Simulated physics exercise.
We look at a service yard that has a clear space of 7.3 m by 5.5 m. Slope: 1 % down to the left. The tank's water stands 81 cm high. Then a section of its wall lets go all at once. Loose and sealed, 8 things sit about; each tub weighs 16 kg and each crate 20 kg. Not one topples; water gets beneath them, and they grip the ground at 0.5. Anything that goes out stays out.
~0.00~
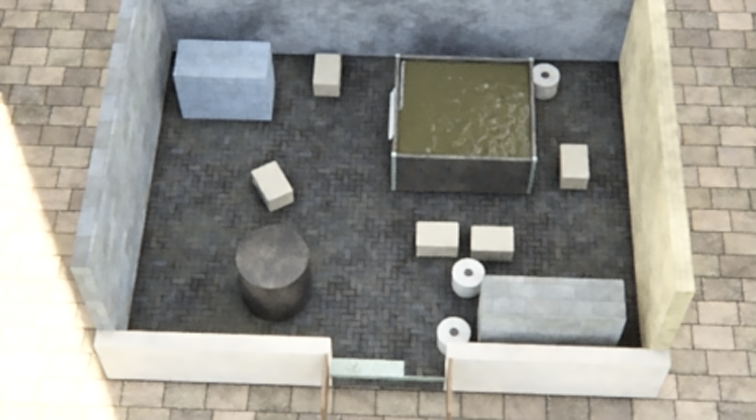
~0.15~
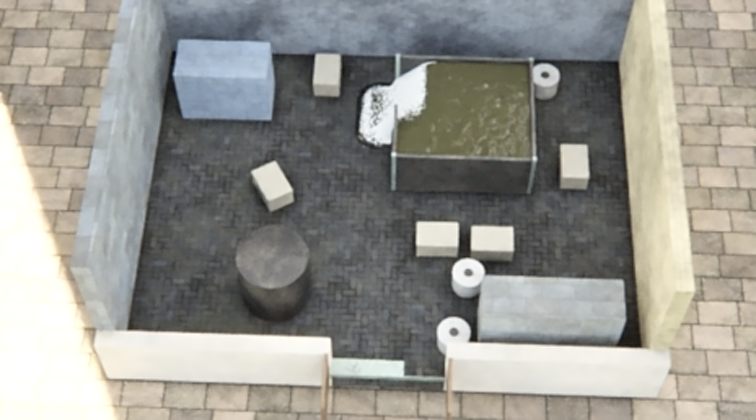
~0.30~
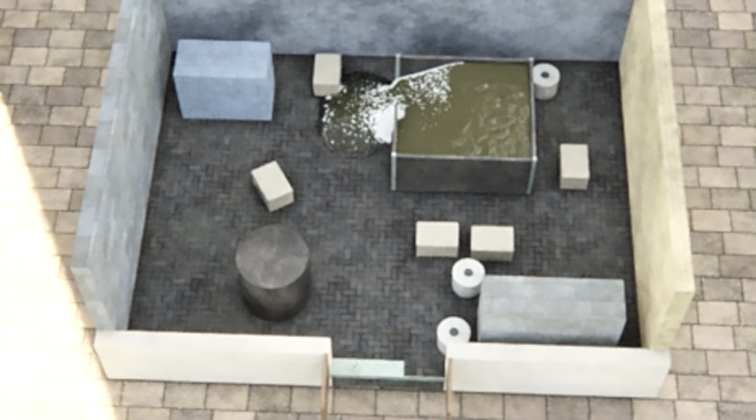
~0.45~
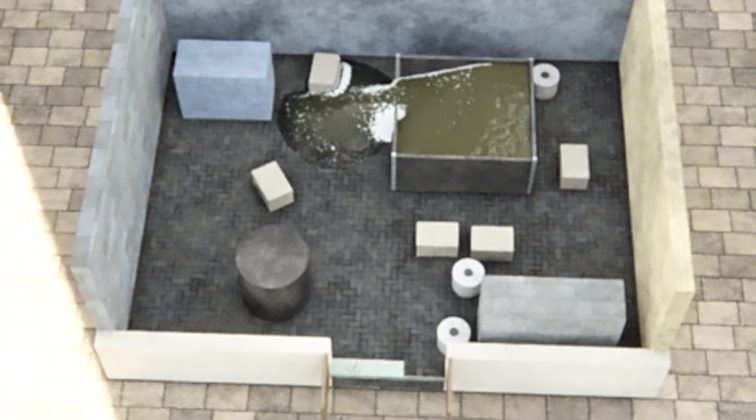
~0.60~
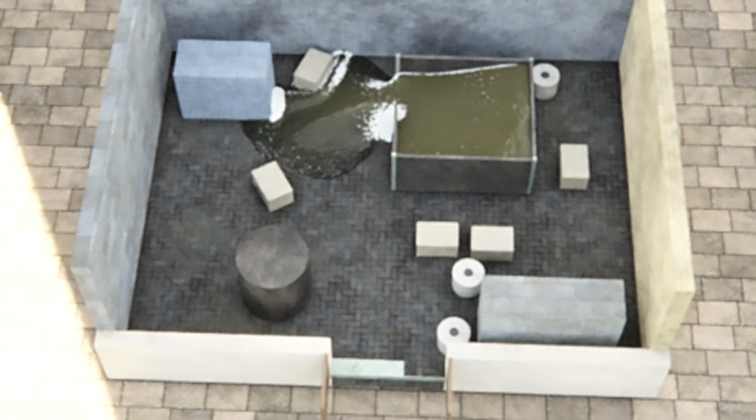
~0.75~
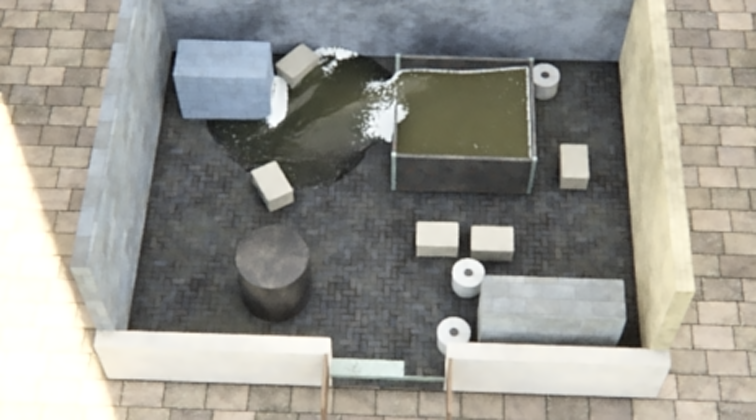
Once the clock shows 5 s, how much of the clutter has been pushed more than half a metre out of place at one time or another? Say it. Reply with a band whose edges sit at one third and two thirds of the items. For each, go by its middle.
Band: Under one third.
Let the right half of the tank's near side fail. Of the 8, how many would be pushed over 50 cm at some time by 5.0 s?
In that case 5 of them.
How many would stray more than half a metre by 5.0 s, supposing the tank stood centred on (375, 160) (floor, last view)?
The count would be 0.
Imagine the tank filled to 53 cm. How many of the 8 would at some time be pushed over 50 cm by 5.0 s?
So the tally would be 1.
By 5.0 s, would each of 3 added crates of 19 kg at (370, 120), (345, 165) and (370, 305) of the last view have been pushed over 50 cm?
Check, in order - exceeded, not exceeded, not exceeded.
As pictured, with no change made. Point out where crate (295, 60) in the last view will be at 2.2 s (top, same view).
(184, 51) or thereabouts.
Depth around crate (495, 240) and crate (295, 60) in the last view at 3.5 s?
Roughly 0 and 26 cm.
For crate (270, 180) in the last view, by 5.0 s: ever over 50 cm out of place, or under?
Short answer, overshooting.
After 1.1 s 1 of 8 are over 50 cm from their spots; 0 afloat.
After 2.2 s 1 of 8 are over 50 cm from their spots; 1 afloat.
After 3.5 s 2 of 8 are over 50 cm from their spots; 1 afloat.
After 5.0 s 2 of 8 are over 50 cm from their spots, and 2 have been at some point; 1 afloat.
